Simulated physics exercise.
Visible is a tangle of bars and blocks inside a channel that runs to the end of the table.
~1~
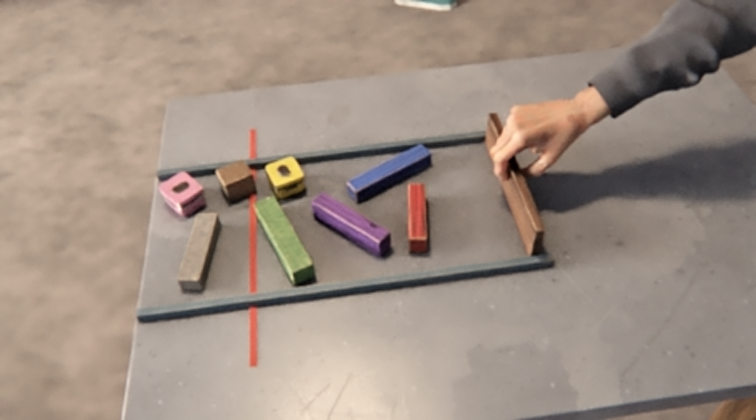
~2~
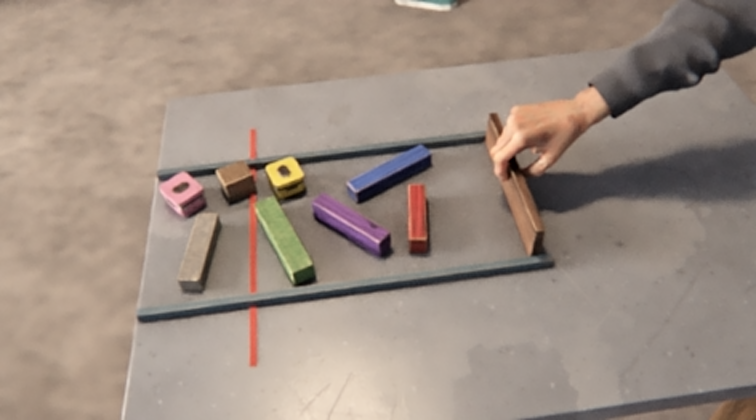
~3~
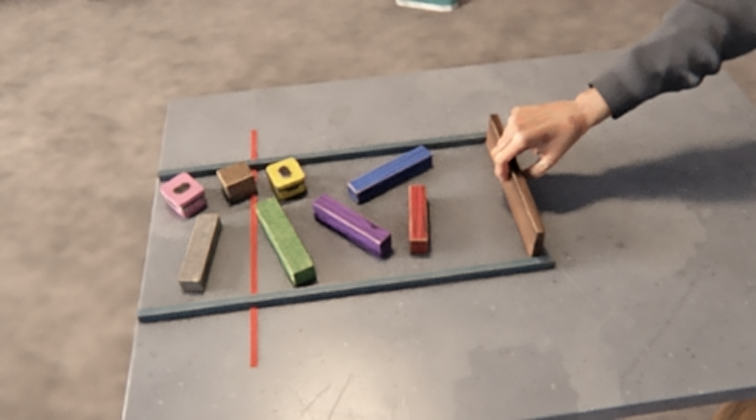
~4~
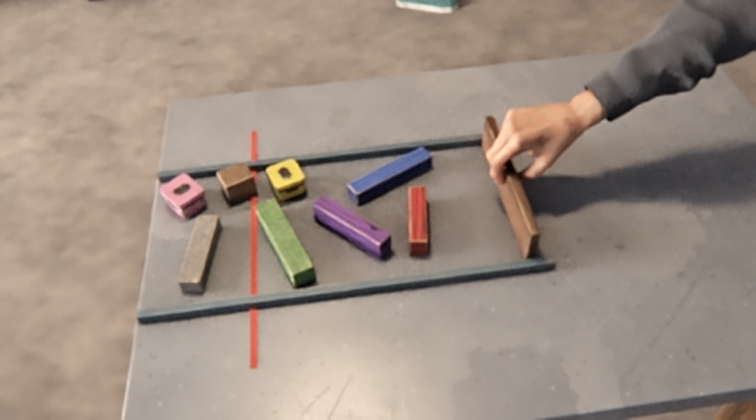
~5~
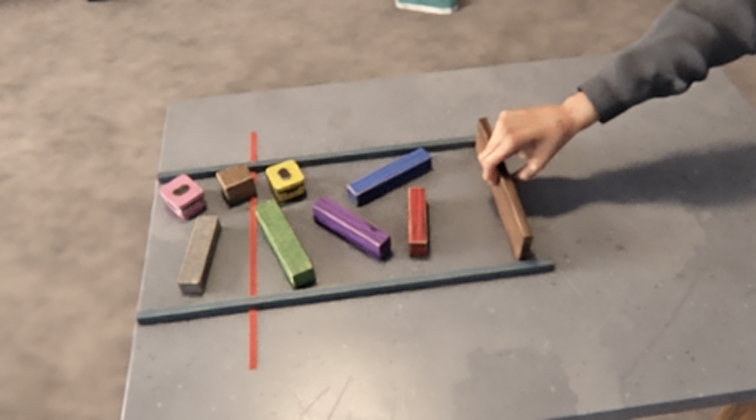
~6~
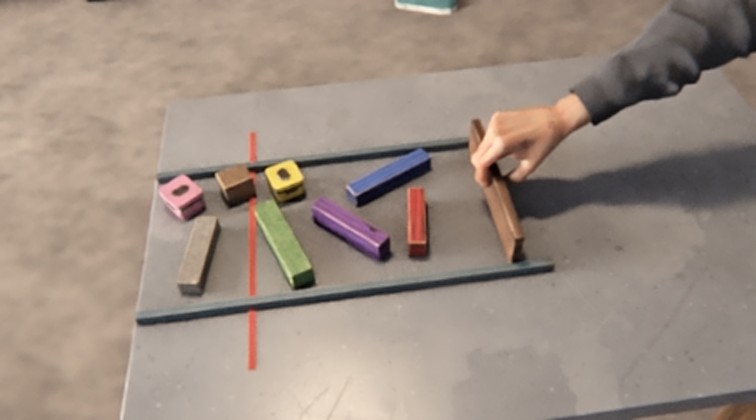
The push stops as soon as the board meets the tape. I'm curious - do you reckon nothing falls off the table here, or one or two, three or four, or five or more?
Turns out no piece gets pushed past the edge and drops.
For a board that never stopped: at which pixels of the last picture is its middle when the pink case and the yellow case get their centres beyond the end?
With the pink case it sits around (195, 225), with the yellow case around (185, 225).
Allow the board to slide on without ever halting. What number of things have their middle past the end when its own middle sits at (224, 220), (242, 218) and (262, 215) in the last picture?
The counts: 1, 0 and 0.
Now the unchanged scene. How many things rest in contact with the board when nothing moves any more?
At rest, 2 are in contact.
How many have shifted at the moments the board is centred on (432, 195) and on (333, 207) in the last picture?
The first number is 1, the next one 5.
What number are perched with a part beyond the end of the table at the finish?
I get 2.
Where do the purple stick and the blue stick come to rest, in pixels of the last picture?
They end up close to (214, 263) and (231, 202).
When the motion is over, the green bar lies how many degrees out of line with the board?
It sits some 25° out of line.
Soon after, none off yet; pink case at rest near (183, 198); grey bar at rest near (200, 254); brown block at rest near (236, 184).
Then, none off yet; pink case at rest near (182, 199); grey bar moved a little near (184, 256); brown block moved about its own width near (212, 182).
At rest, the number that fall off is zero.
